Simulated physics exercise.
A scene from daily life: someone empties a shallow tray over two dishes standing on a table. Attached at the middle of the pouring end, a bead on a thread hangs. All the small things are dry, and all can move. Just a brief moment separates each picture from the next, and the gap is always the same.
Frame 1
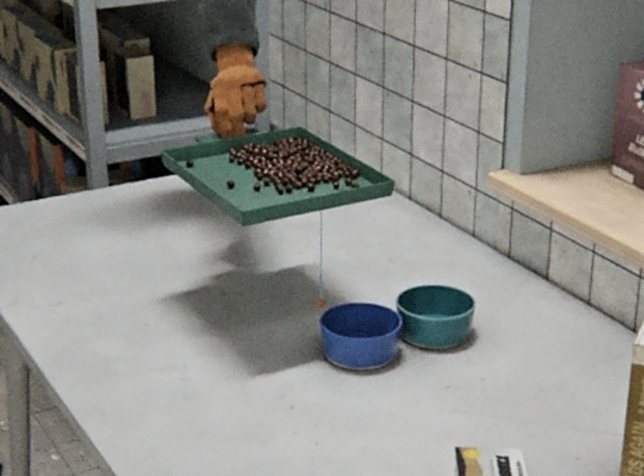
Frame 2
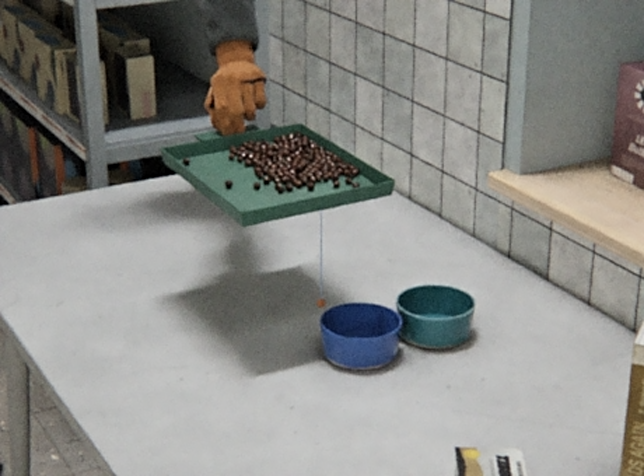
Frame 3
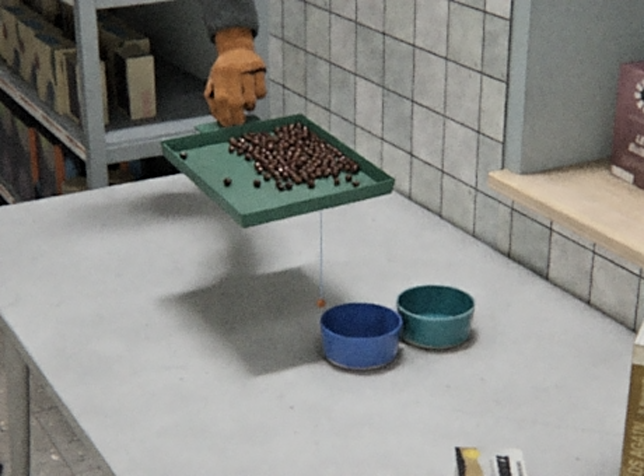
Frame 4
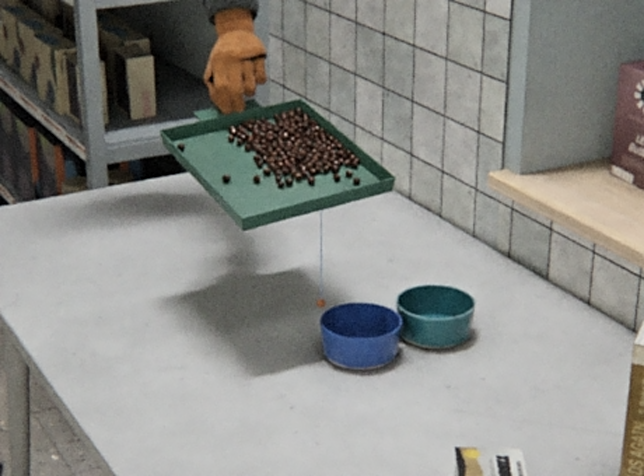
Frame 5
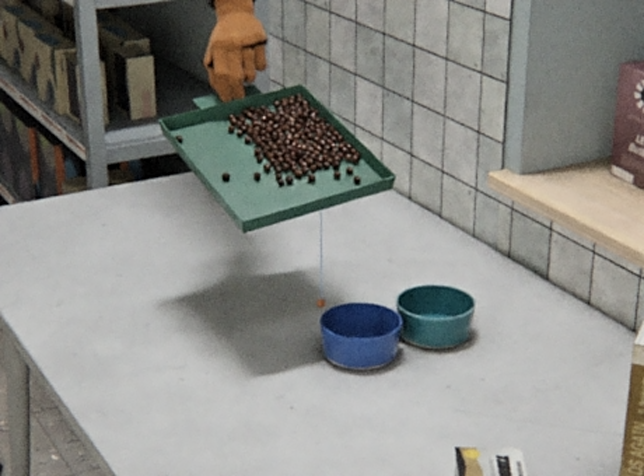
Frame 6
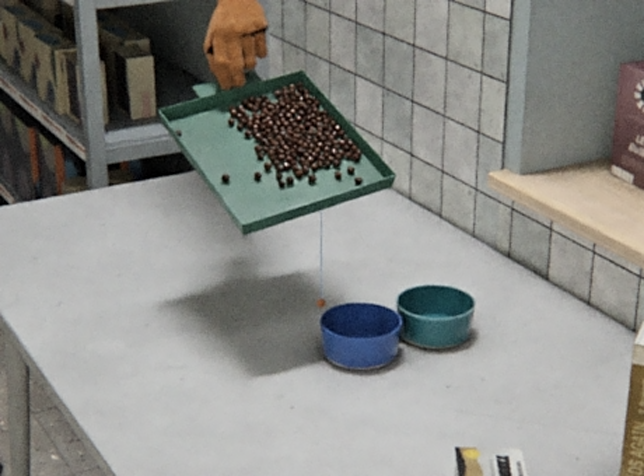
A green tray of dark brown chocolate balls, gripped at its far edge by a brown-gloved hand, hangs over a pale grey table seen from above at an angle. A blue dish and a teal dish stand side by side below, near a thin thread, with shelves and a tiled wall behind. The hand steadily raises the far edge, steepening the tray, as the balls shift slightly and the camera stays still.
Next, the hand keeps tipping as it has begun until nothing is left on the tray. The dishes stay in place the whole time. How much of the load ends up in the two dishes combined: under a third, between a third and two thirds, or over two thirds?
Under a third.
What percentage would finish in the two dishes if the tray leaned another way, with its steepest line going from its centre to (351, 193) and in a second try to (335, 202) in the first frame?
Close to 50 percent first and close to 80 percent second.
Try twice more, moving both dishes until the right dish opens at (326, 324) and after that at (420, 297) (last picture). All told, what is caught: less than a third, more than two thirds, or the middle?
In turn: Over two thirds; below one third.
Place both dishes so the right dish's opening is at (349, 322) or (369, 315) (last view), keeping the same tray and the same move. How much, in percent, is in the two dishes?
It would be roughly 80 per cent, followed by roughly 60 per cent.
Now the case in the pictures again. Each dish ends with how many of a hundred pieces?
Left dish about 0 per cent, right dish about 0 per cent.
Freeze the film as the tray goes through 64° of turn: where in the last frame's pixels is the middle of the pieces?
Around (278, 213).
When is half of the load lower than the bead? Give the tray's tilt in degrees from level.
The tilt is near 105° by then.
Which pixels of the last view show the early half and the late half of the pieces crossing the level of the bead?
Starting near (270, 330), moving on to near (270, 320).
Soon after the last picture, tray tipped steeply; most on the tray; a stray few outside both; about a quarter in the air.
A little later, tray tipped past a quarter turn; about a third on the tray; a stray few in the left dish; about a third outside both; about a quarter in the air.
Later still, tray tipped past a quarter turn; a stray few in the left dish; nearly all outside both.
By the end, tray tipped past a quarter turn; a stray few in the left dish; none in the right dish; nearly all outside both.
